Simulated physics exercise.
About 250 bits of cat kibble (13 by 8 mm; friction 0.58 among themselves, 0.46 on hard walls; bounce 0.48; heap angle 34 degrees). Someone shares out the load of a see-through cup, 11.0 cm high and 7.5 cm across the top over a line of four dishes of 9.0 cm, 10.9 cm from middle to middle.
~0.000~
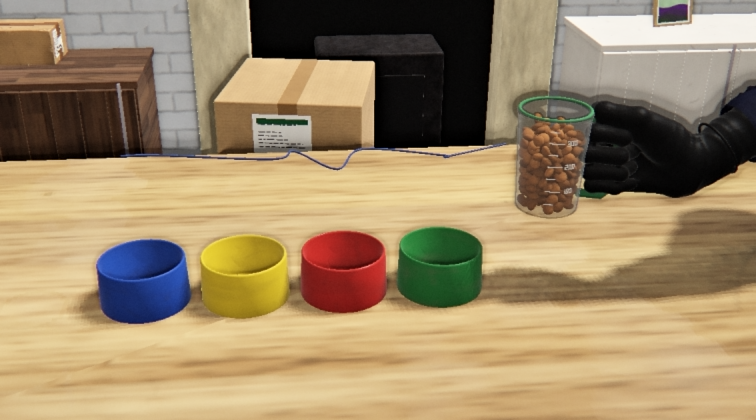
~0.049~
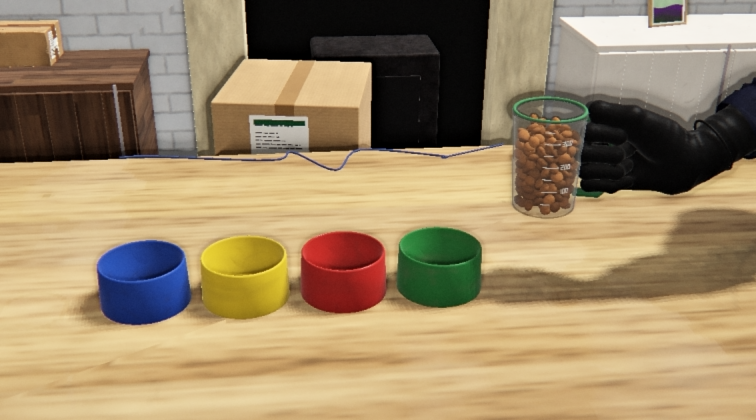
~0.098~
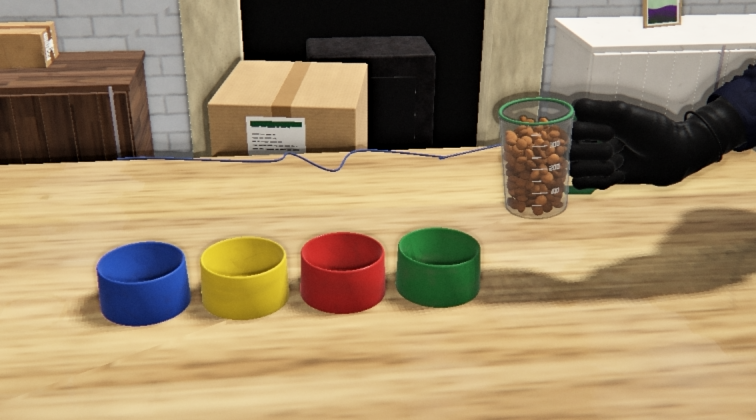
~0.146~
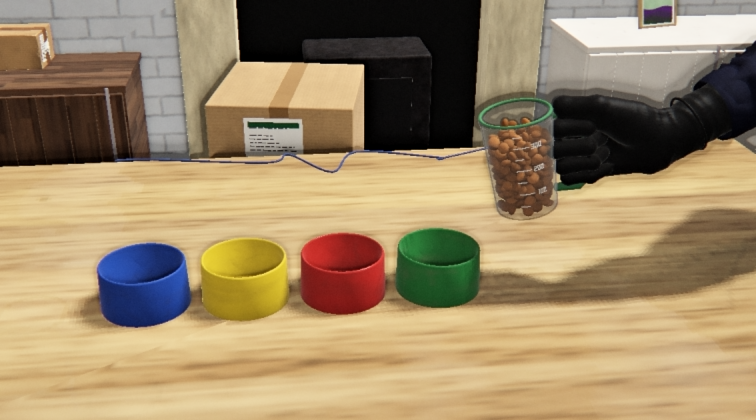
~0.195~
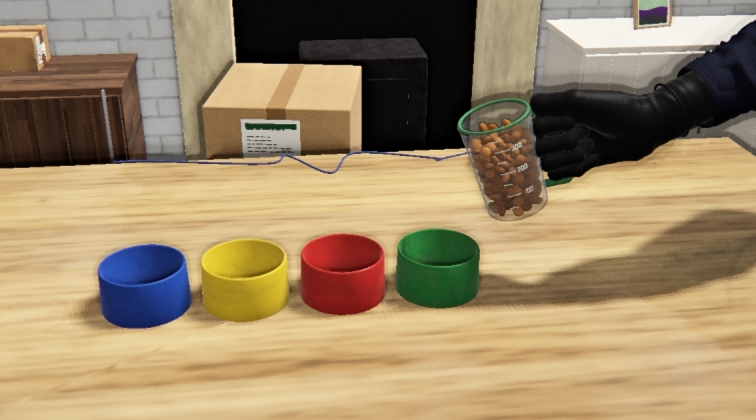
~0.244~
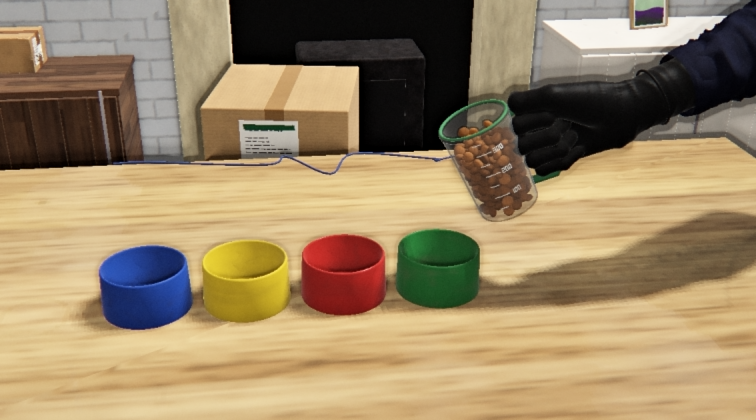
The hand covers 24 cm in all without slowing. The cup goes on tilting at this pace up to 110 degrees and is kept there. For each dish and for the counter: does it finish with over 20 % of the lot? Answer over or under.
Red under, blue under, green under, yellow over, counter under.
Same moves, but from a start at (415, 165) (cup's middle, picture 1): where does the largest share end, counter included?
The winner: Blue.
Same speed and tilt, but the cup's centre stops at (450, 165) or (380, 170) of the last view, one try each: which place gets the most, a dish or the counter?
The winner: Counter; red.
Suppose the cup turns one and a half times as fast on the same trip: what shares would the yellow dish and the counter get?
In that case yellow 80, counter 10.
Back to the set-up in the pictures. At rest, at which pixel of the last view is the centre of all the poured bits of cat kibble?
Around (254, 277).
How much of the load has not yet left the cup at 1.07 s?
Roughly 50 per cent.
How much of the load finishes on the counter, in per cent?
Roughly 5 per cent.
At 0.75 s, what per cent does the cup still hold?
About 100 per cent.
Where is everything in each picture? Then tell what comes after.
The first picture shows cup at (551, 158), tilt 0 degrees, lip at (521, 110), moved 0.0 cm; middle of the pieces at (550, 169); green dish at (441, 246); red dish at (343, 250); yellow dish at (244, 255); blue dish at (141, 260).
The second picture shows cup at (546, 158), tilt 1 degrees, lip at (516, 112), moved 0.3 cm; middle of the pieces at (547, 169).
The third picture shows cup at (536, 159), tilt 6 degrees, lip at (501, 116), moved 1.3 cm; middle of the pieces at (537, 170).
The fourth picture shows cup at (521, 160), tilt 12 degrees, lip at (481, 122), moved 2.9 cm; middle of the pieces at (523, 171).
The fifth picture shows cup at (506, 161), tilt 19 degrees, lip at (460, 128), moved 4.5 cm; middle of the pieces at (509, 171).
The sixth picture shows cup at (491, 163), tilt 25 degrees, lip at (441, 136), moved 6.1 cm; middle of the pieces at (496, 172); green dish at (439, 248); red dish at (343, 254); yellow dish at (245, 260); blue dish at (143, 266). The cup turns about 140 degrees a second and travels 33 cm a second.
Then, at 0.55 s, tilt 68 degrees; cup holds 100 %.
After 0.75 s, tilt 95 degrees; cup holds 100 %.
After 1.07 s, tilt 110 degrees; cup holds 50 %, yellow 45 %.
In the end, at 3.1 s, red 0 %, blue 0 %, green 0 %, yellow 85 %, counter 5 %, cup 10 %.
